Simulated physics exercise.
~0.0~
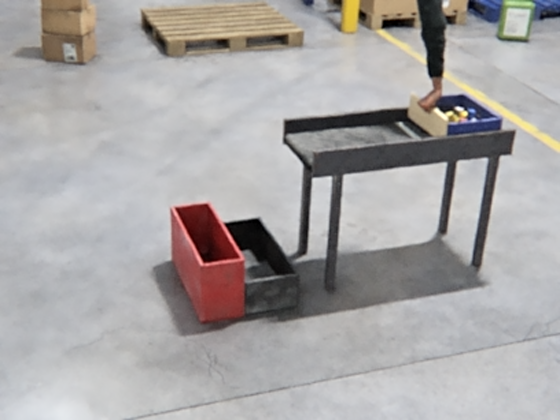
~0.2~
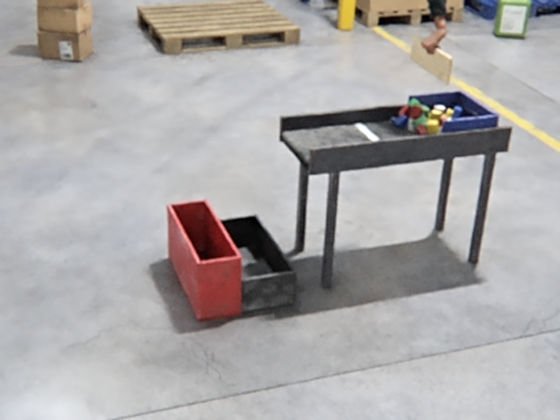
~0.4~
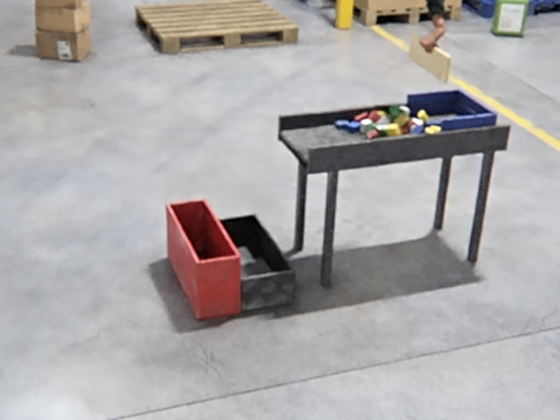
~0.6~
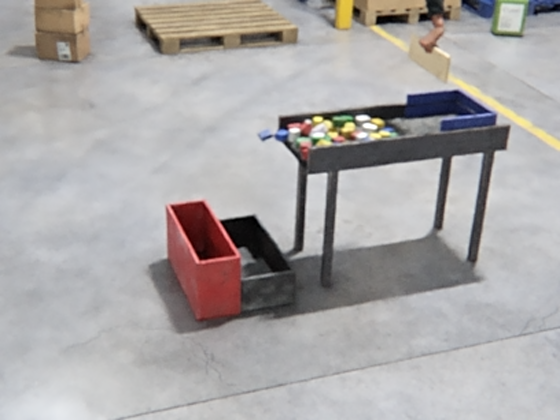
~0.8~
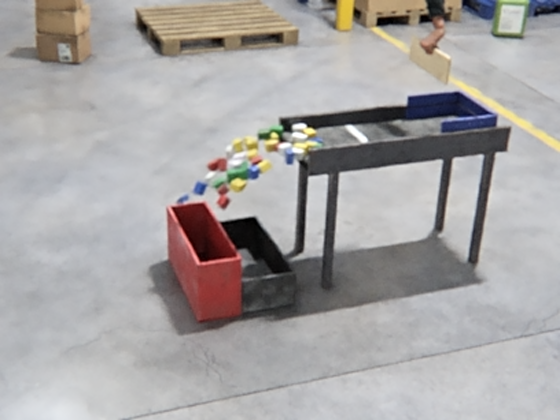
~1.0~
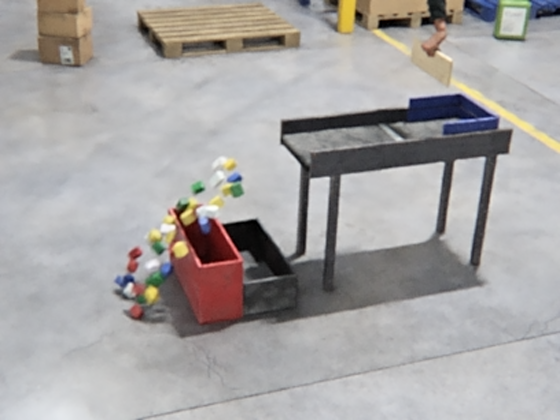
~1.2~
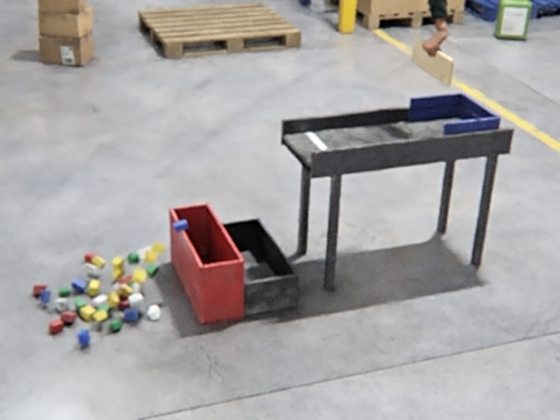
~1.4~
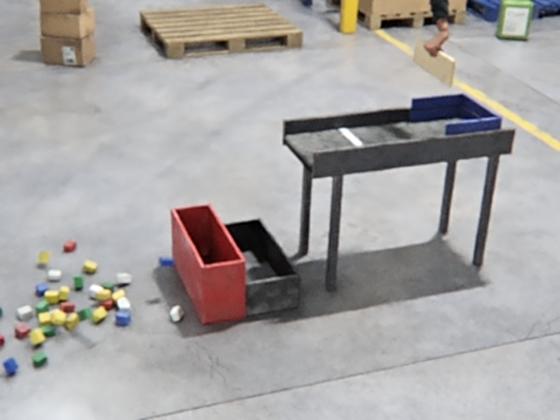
A dark, table-like conveyor belt stands on a grey concrete warehouse floor, seen from above at a slight sway, with a blue pen at its right end. Below its left end sit a black tub and, farther left, a red tote, while a wooden pallet and cardboard boxes rest behind. A hand at the top lifts a pale gate beside the pen, and colourful toy bricks ride left along the belt. They spill off the end in an arc, sail over both containers and land beyond the red tote. The bricks finish scattered across the floor at left.
